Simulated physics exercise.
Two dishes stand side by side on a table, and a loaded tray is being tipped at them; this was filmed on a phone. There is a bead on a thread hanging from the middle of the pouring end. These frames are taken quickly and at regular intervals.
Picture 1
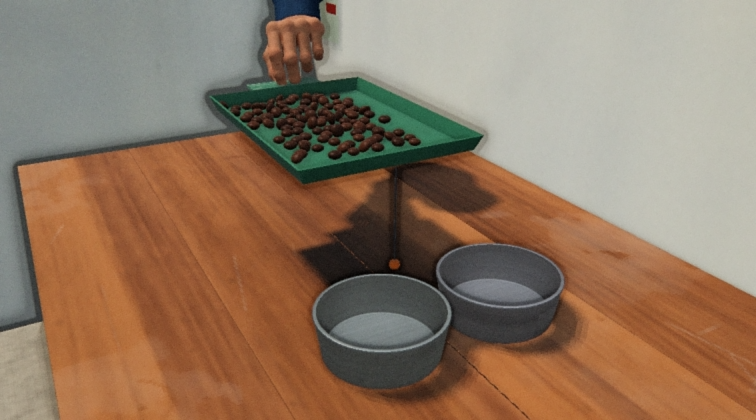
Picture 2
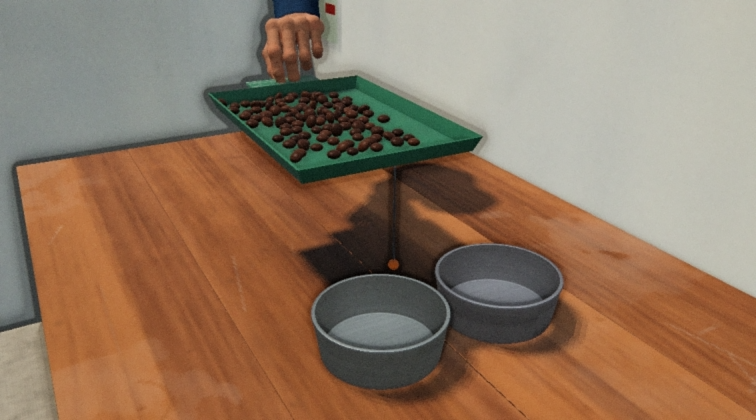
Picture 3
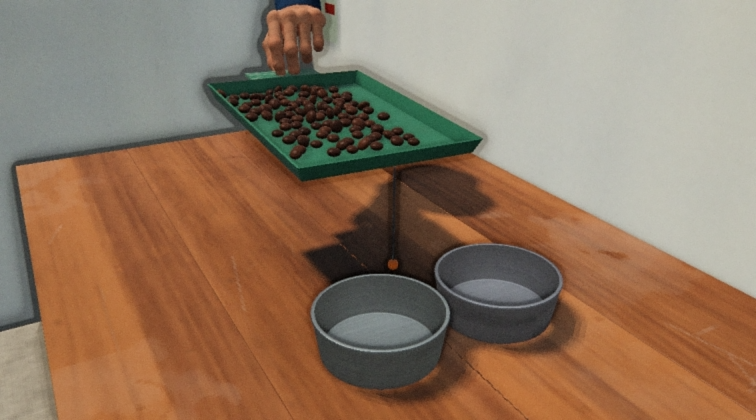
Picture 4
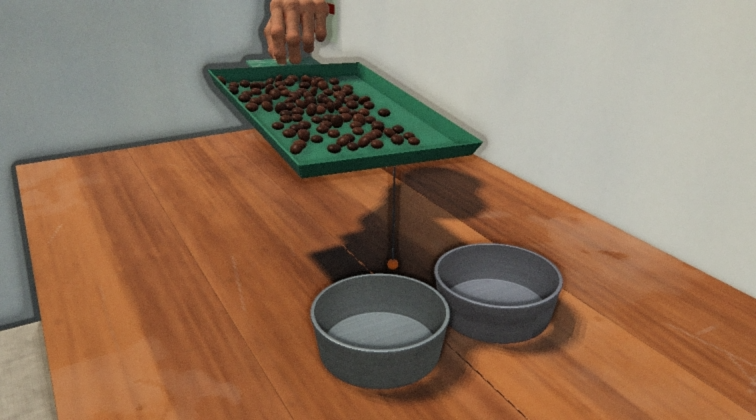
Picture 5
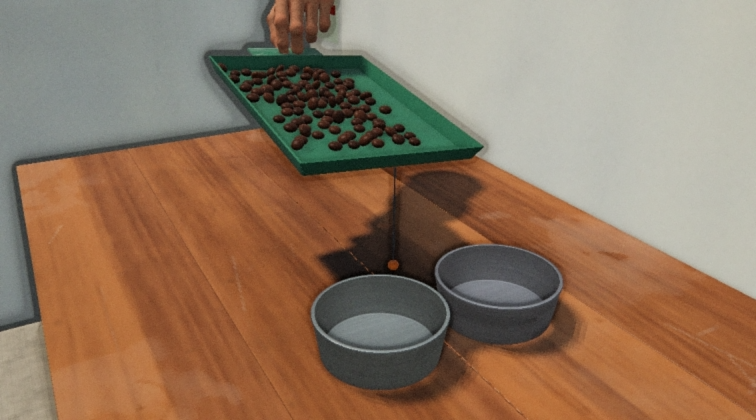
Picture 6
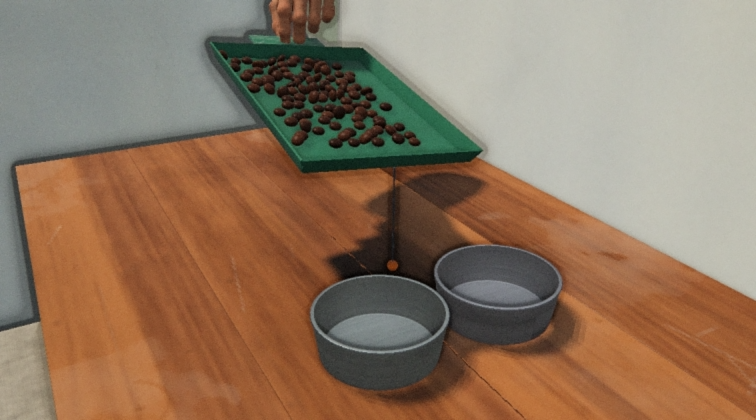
A green tray loaded with dark brown, flat drops is held by a hand above a wooden table against pale walls, seen from slightly above. Two round grey dishes stand side by side below it, with a small orange bead hanging on a thread from the tray's near end. The hand raises the far end, and the near edge slants slightly lower at right, while the camera stays still.
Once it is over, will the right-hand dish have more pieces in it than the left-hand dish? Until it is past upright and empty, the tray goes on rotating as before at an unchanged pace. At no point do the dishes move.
Yes, the right one.
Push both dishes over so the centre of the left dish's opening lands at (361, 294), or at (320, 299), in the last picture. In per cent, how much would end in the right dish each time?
First position: Some 90 %; second position: Some 80 %.
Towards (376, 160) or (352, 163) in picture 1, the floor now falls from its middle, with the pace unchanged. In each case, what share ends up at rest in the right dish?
20 % and 0 %.
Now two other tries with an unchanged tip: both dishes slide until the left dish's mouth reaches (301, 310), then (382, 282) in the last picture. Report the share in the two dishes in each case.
First placement near 60 percent, second near 80 percent.
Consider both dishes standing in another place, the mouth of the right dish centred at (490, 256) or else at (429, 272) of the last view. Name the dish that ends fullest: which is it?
With the dishes at the first place it's the right-side dish, and at the second it's the right-side dish.
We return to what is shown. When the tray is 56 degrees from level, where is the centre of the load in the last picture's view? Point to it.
Near (442, 147).
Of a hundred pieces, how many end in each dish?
0 percent ends in the left dish, 90 percent in the right.
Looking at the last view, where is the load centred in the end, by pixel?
Around (489, 304).
Soon after the last picture, tray tipped steeply; most on the tray; a small part in the air.
A little later, tray tipped right over; a small part on the tray; a small part in the left dish; most in the right dish; a stray few outside both; a small part in the air.
Later still, tray tipped past a quarter turn; a small part in the left dish; most in the right dish; a small part outside both.
At rest, tray tipped past a quarter turn; a small part in the left dish; most in the right dish; a small part outside both.
